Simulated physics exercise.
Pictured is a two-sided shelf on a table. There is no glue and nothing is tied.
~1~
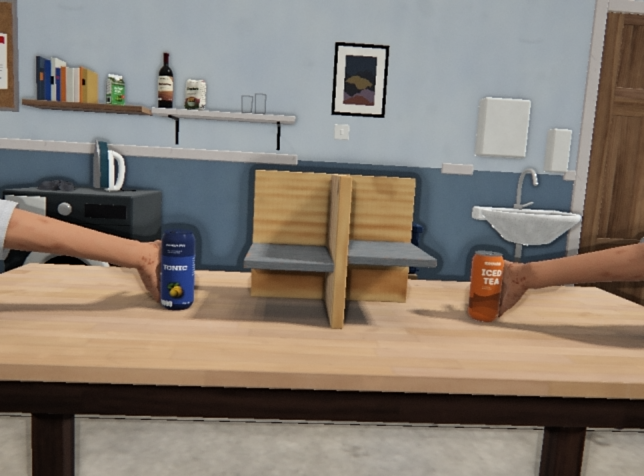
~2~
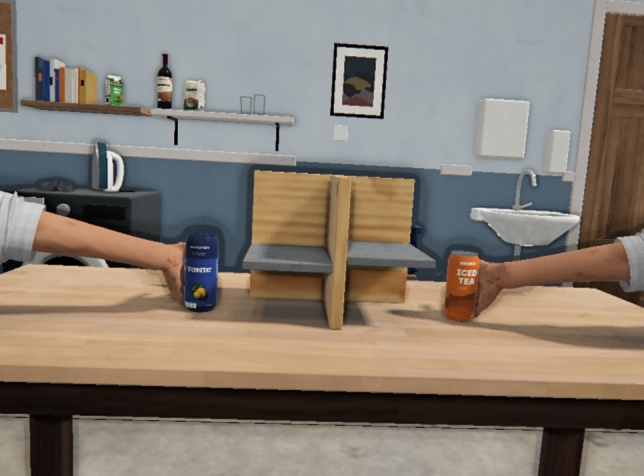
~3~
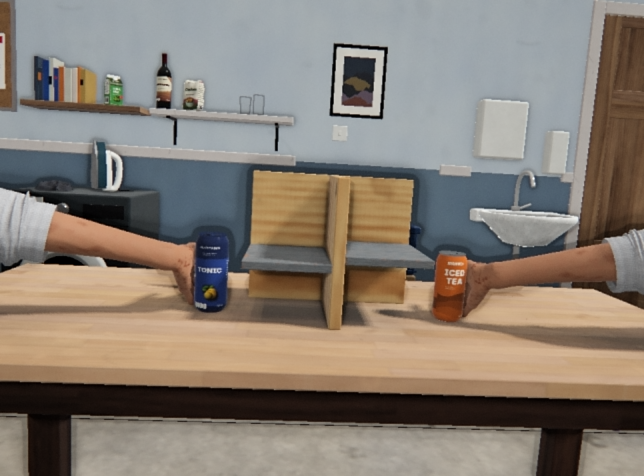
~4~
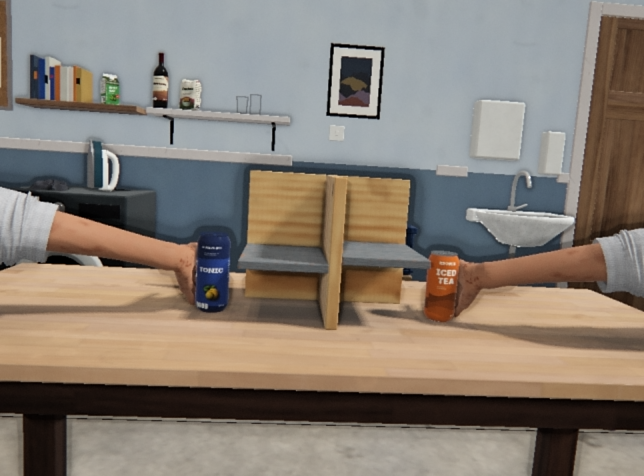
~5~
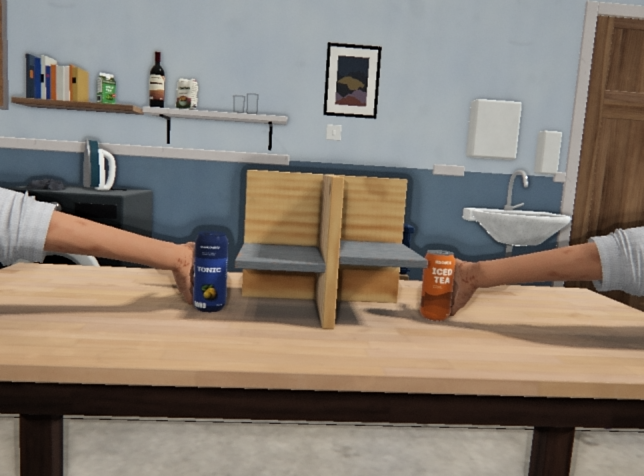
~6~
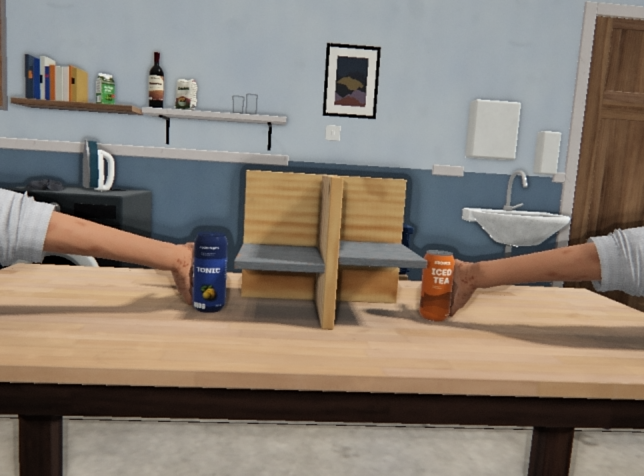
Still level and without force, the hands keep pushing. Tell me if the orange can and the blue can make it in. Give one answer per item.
As it turns out, the orange can stops at the shelf, the blue can stops at the shelf.
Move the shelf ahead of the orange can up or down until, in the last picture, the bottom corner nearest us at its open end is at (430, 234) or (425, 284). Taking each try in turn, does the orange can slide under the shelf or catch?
In turn it fits; gets stuck.
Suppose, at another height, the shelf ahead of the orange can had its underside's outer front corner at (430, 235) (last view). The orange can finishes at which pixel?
Near (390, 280).
Then, 0.18 s on from there, orange can sliding up to the opening near (433, 286); blue can sliding up to the opening near (214, 272).
Then, 0.24 s on from there, orange can sliding up to the opening near (427, 285); blue can sliding up to the opening near (220, 273).
Then, 0.58 s on from there, orange can stopped at the opening near (426, 285); blue can stopped at the opening near (222, 273).
In the end, the orange can catches on the edge, near (426, 285); the blue can catches on the edge, near (222, 273).
